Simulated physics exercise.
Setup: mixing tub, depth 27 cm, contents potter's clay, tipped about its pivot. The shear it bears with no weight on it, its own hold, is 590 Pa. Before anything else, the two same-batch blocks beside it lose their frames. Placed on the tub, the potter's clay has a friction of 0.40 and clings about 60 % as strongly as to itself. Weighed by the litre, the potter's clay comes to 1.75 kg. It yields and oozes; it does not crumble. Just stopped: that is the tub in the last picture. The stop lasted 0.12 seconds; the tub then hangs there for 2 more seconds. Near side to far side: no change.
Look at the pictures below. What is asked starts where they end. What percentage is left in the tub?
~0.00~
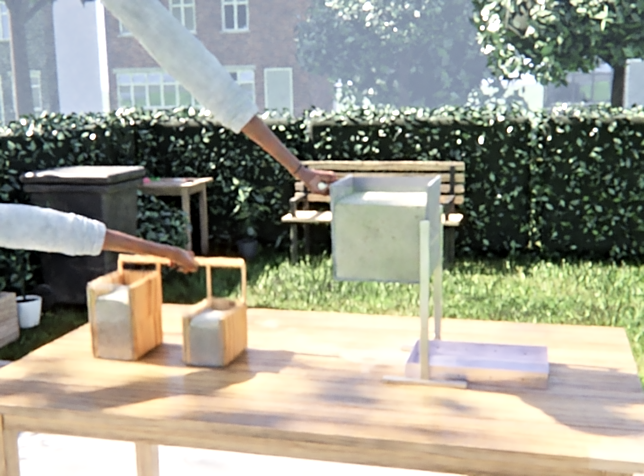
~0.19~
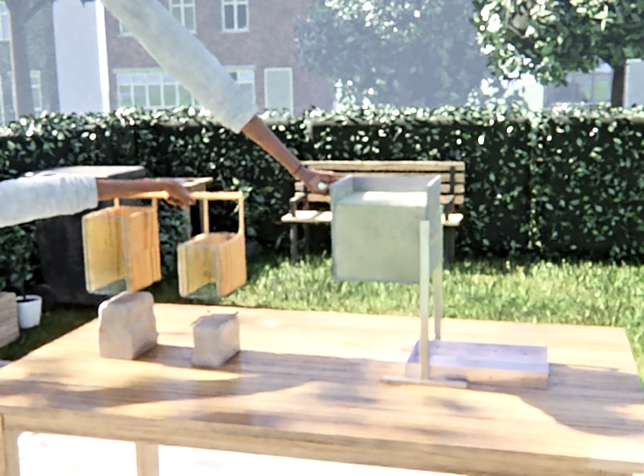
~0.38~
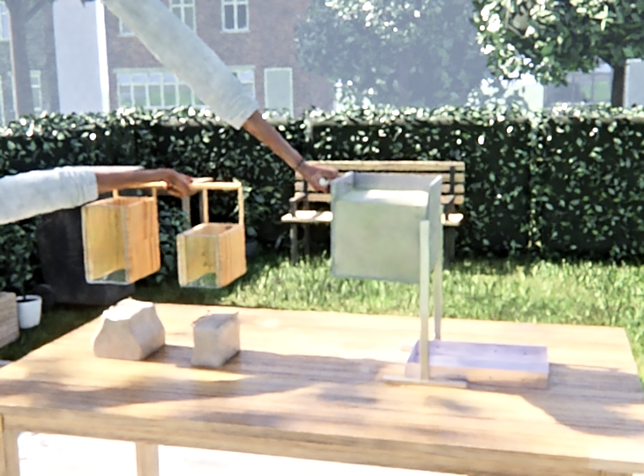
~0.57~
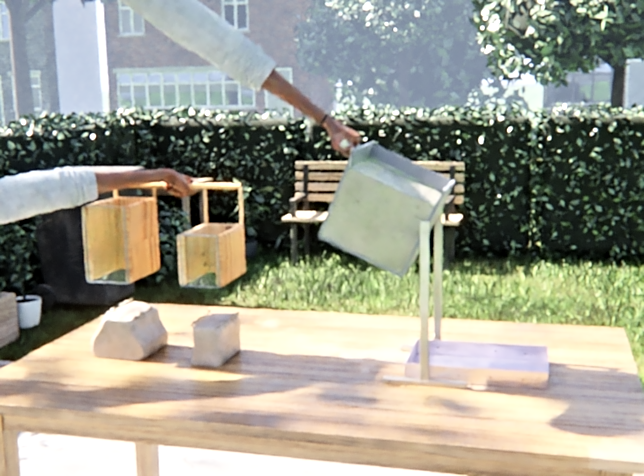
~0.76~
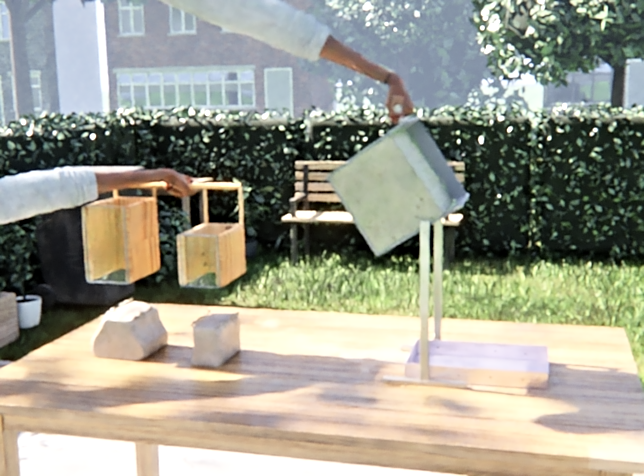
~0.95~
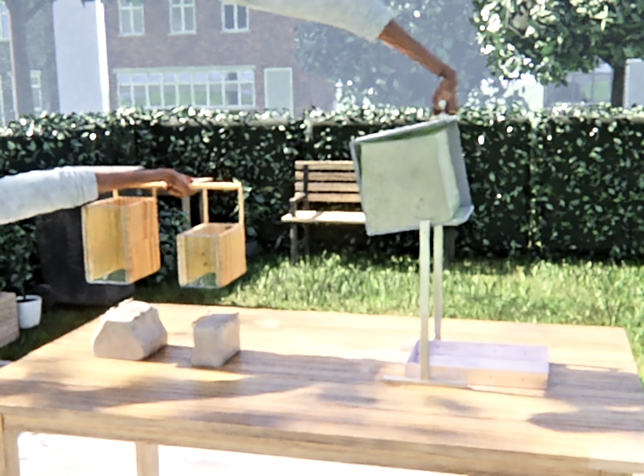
About 76 %.
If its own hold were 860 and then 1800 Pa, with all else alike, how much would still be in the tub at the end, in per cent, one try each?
Expect about 100 in a hundred, then about 100 in a hundred.
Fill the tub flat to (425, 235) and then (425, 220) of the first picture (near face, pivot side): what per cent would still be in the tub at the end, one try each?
Respectively 100 percent and 100 percent.
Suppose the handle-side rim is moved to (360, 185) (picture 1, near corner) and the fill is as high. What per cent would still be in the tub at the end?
Near 100 per cent.
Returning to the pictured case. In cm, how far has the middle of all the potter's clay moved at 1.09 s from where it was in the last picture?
It has moved around 3 centimetres.
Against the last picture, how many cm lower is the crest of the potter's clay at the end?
Roughly 6 cm.
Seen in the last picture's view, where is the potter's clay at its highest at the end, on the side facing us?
Looking at the last picture, I'd put it at about (398, 156).
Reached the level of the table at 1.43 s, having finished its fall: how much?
I'd say close to 0 per cent of it.
After 1.09 s, the tub is at 79 degrees and holds 99 %.
After 1.26 s, the tub is at 79 degrees and holds 88 %.
After 1.43 s, the tub is at 79 degrees and holds 80 %.
After 1.60 s, the tub is at 79 degrees and holds 76 %.
After 2.95 s, at the end, the tub is at 79 degrees and holds 76 %.
